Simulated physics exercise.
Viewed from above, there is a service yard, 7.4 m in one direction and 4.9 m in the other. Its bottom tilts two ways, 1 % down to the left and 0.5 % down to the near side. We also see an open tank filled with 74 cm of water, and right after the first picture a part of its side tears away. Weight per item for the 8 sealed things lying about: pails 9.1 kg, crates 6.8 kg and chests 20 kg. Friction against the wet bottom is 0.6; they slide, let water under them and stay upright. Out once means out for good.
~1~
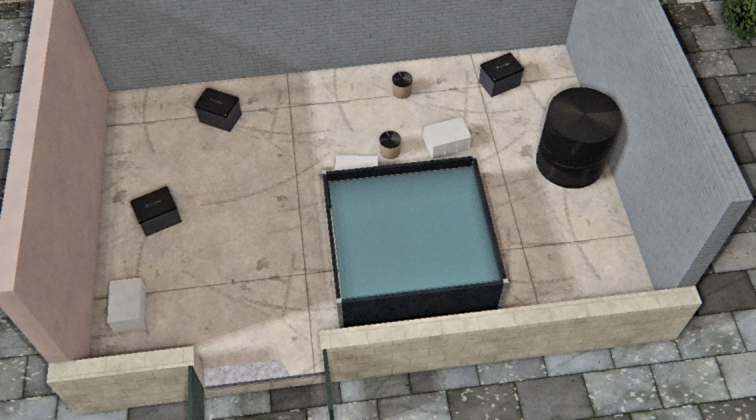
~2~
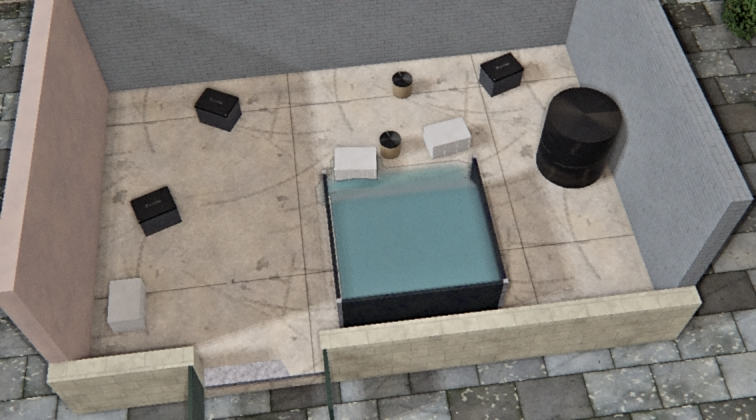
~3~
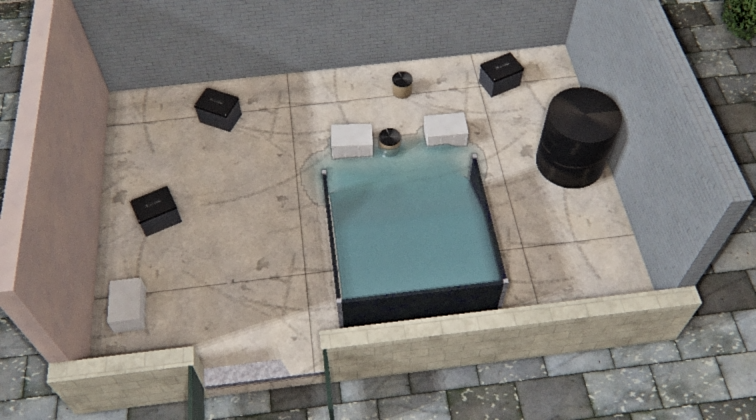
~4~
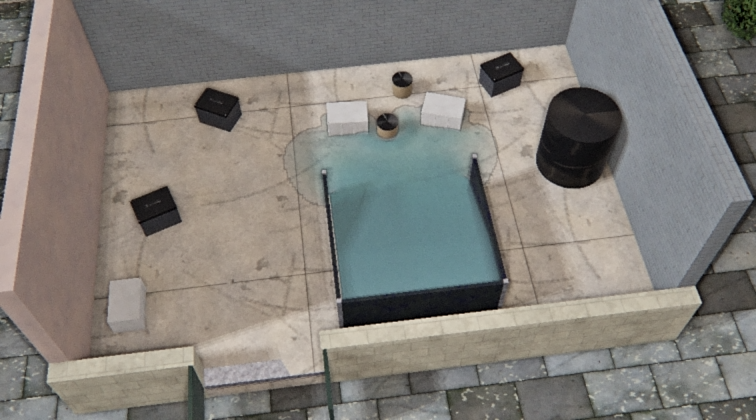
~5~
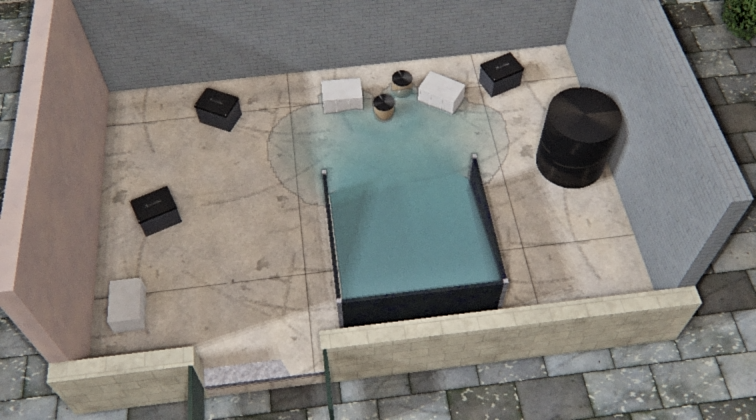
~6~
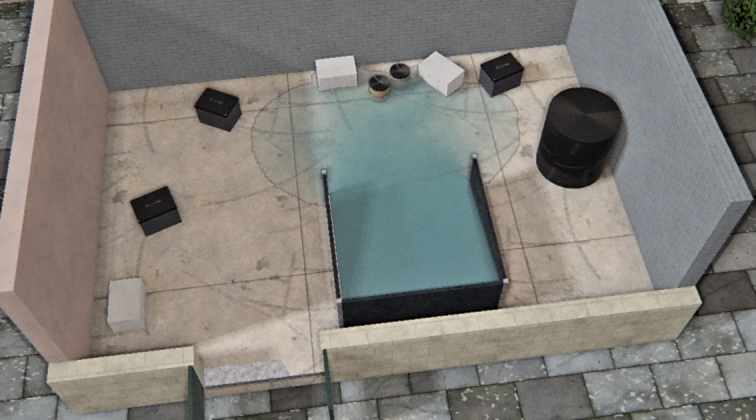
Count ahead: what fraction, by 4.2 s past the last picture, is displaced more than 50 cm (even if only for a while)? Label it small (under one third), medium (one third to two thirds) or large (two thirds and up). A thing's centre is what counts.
Large.
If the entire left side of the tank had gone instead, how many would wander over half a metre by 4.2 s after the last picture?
Then it comes to 4.
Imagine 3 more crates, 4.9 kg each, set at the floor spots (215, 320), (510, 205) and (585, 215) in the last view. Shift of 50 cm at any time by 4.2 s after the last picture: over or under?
Note, in sequence: Under threshold; over threshold; under threshold.
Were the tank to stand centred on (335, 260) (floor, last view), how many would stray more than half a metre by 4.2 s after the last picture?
The count would be 8.
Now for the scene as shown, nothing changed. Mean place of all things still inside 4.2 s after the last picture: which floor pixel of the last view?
They're centred close to (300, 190).
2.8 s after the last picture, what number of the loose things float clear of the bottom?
At that point I count 6.
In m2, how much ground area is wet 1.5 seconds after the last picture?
Roughly 20 m2 of it is wet.
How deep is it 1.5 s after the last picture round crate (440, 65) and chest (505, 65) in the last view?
I'd estimate 22 cm for the first and 21 cm for the second.
Then, 0.4 s after the last picture 3 of 8 are over 50 cm from their spots; 4 afloat.
Then, 1.5 s after the last picture 5 of 8 are over 50 cm from their spots; 5 afloat.
Then, 2.8 s after the last picture 6 of 8 are over 50 cm from their spots; 6 afloat.
Then, 4.2 s after the last picture 8 of 8 are over 50 cm from their spots, and 8 have been at some point; 4 afloat.
